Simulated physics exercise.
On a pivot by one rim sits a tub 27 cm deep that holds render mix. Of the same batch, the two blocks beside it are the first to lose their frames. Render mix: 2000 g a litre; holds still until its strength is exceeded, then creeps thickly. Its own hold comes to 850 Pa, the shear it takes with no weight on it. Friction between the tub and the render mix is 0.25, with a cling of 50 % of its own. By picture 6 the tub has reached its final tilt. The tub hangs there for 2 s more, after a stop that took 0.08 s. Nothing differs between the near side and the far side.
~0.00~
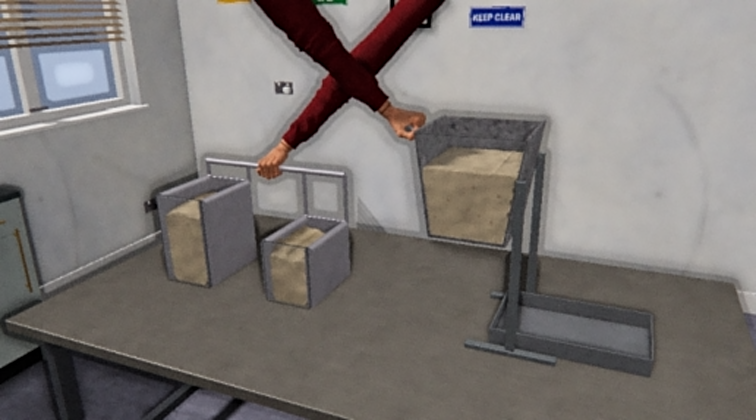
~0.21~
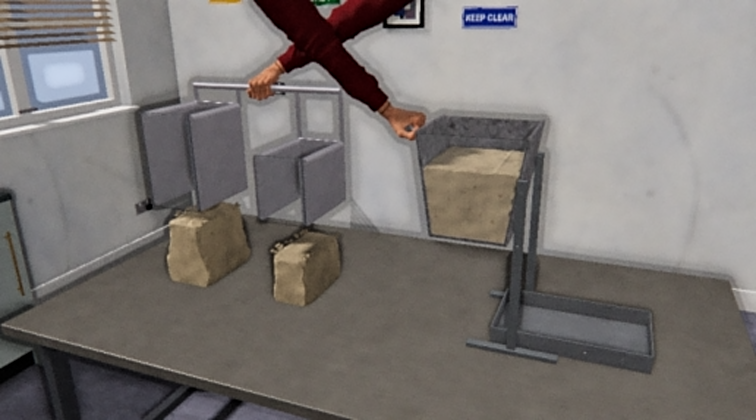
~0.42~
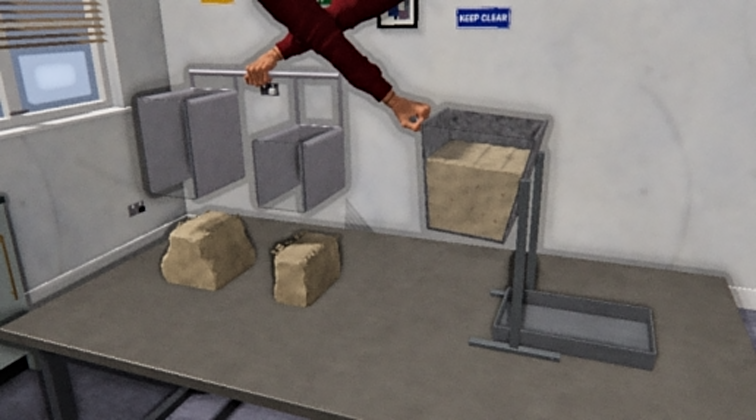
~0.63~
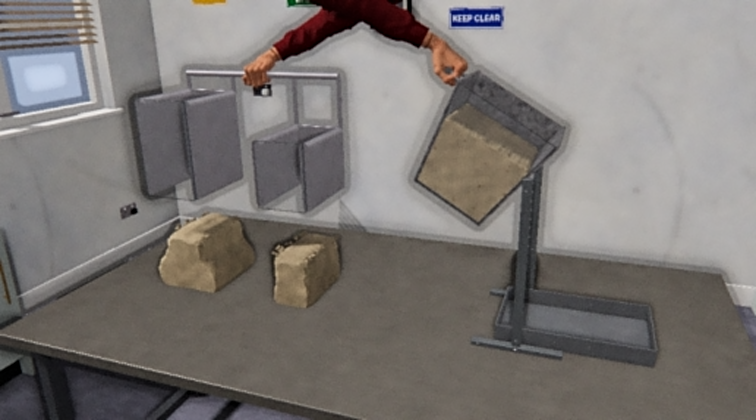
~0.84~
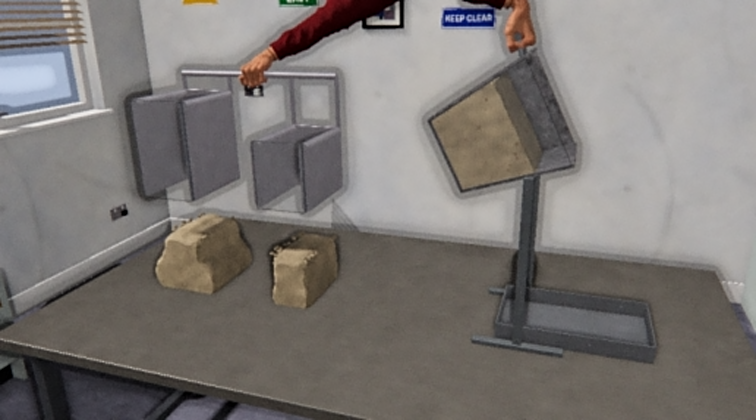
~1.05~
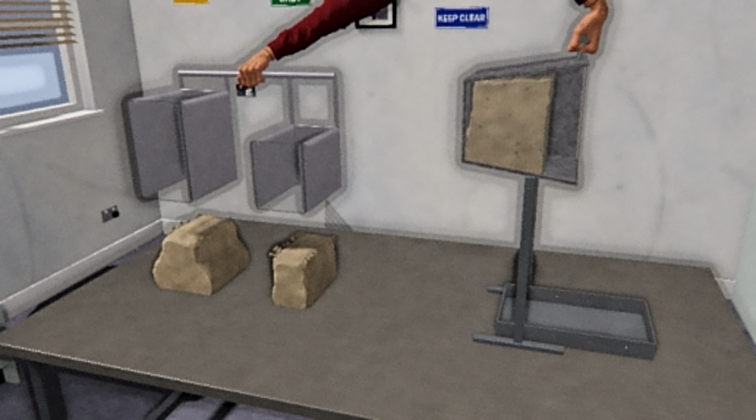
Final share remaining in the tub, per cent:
Near 69 %.
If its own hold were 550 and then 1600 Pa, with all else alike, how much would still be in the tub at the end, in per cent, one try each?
55 in a hundred, followed by 100 in a hundred.
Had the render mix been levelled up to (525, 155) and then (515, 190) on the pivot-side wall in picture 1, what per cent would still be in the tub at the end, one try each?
Roughly 60 per cent, then roughly 100 per cent.
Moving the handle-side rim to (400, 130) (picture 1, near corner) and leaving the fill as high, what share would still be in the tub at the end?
Around 50 percent would still be in the tub at the end.
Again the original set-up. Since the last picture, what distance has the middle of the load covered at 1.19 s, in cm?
Something like 4 cm, I'd say.
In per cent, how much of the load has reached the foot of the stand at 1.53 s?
Near 0 per cent has got down by that time.
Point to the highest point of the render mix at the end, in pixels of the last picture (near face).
About (531, 117).
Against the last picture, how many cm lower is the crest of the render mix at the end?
Roughly 9 cm.
By 1.19 s, the tub is at 90 degrees and holds 100 %.
By 1.36 s, the tub is at 90 degrees and holds 93 %.
By 1.53 s, the tub is at 90 degrees and holds 81 %.
By 1.70 s, the tub is at 90 degrees and holds 71 %.
By 3.05 s, at the end, the tub is at 90 degrees and holds 69 %.
